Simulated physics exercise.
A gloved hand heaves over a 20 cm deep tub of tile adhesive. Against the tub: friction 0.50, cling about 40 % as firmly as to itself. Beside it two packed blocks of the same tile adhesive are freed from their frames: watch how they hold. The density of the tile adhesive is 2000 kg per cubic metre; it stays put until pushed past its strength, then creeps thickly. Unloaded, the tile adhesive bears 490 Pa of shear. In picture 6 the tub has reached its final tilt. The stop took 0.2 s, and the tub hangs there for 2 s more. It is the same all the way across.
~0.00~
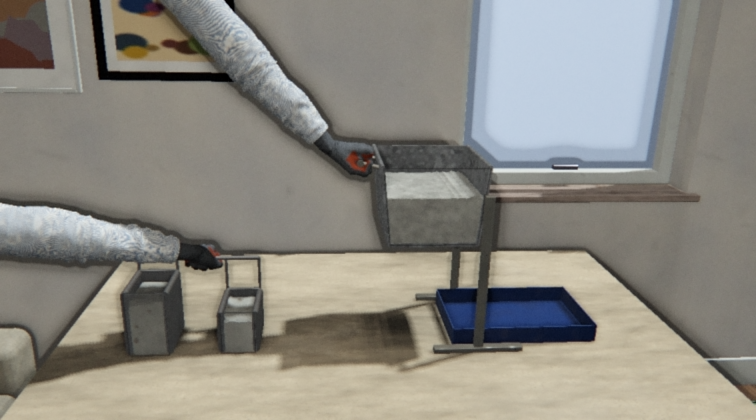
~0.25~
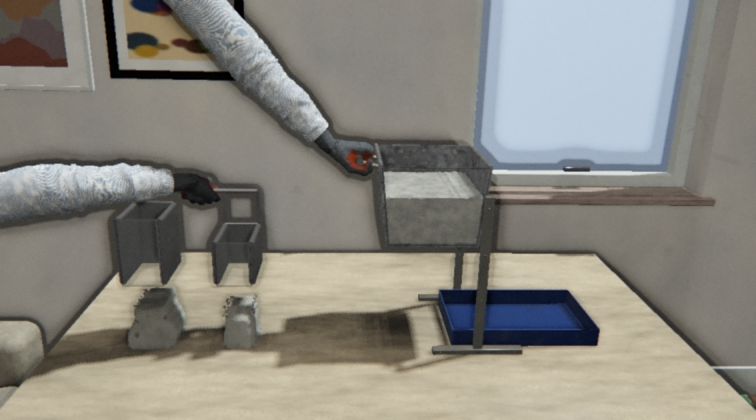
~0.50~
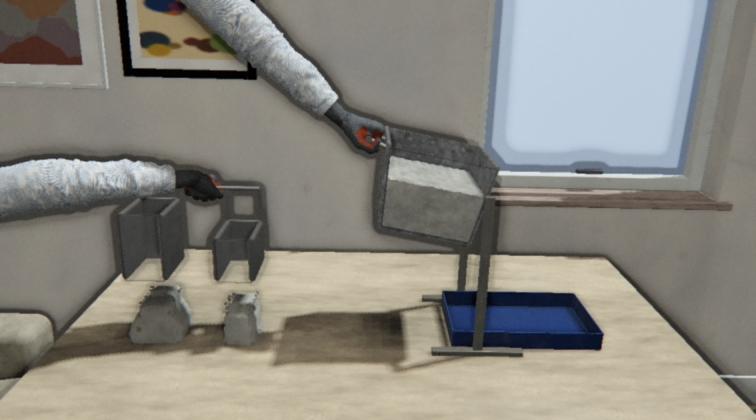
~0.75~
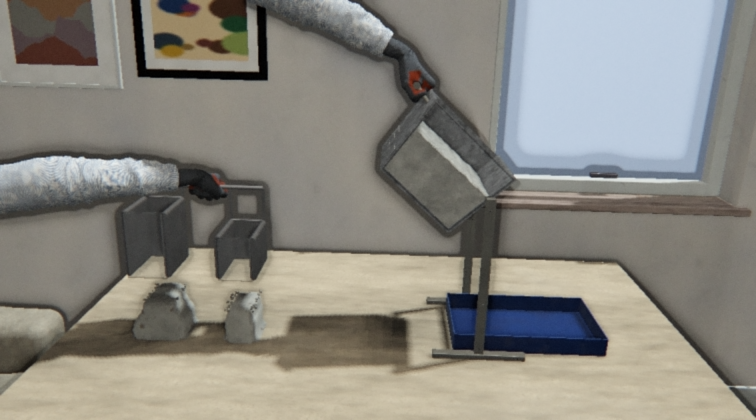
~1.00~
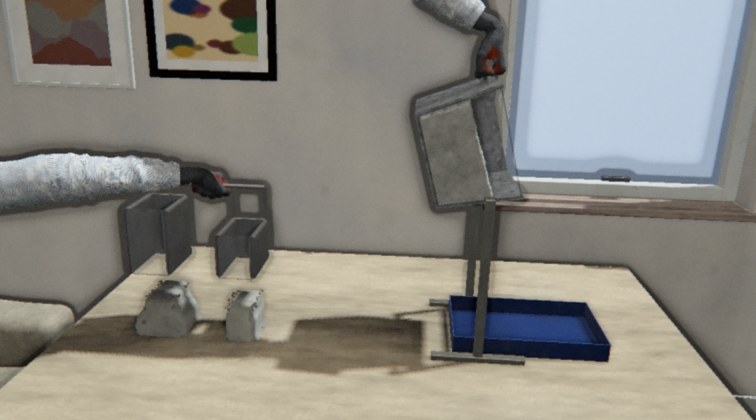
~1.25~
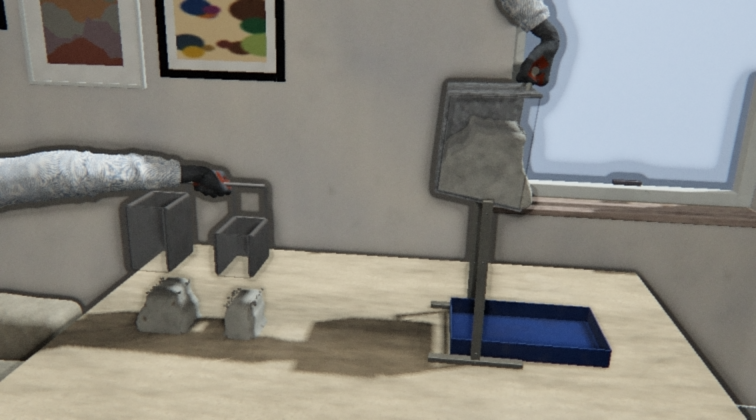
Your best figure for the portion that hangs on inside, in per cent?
It comes to some 41 %.
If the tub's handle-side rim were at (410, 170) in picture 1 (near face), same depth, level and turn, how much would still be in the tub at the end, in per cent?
Then about 70 %.
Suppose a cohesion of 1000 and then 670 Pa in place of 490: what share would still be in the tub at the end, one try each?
In that order: 40 %, 40 %.
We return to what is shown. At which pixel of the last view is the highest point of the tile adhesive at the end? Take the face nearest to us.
Around (470, 167).
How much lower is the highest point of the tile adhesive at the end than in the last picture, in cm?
About 9 cm.
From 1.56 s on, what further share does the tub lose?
Near 1 %.
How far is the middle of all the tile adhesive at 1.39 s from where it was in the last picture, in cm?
Roughly 7 cm.
After 1.39 s, the tub is at 95 degrees and holds 65 %.
After 1.56 s, the tub is at 95 degrees and holds 42 %.
After 1.73 s, the tub is at 95 degrees and holds 41 %.
After 1.90 s, the tub is at 95 degrees and holds 41 %.
After 3.25 s, the tub is at 95 degrees and holds 41 %.
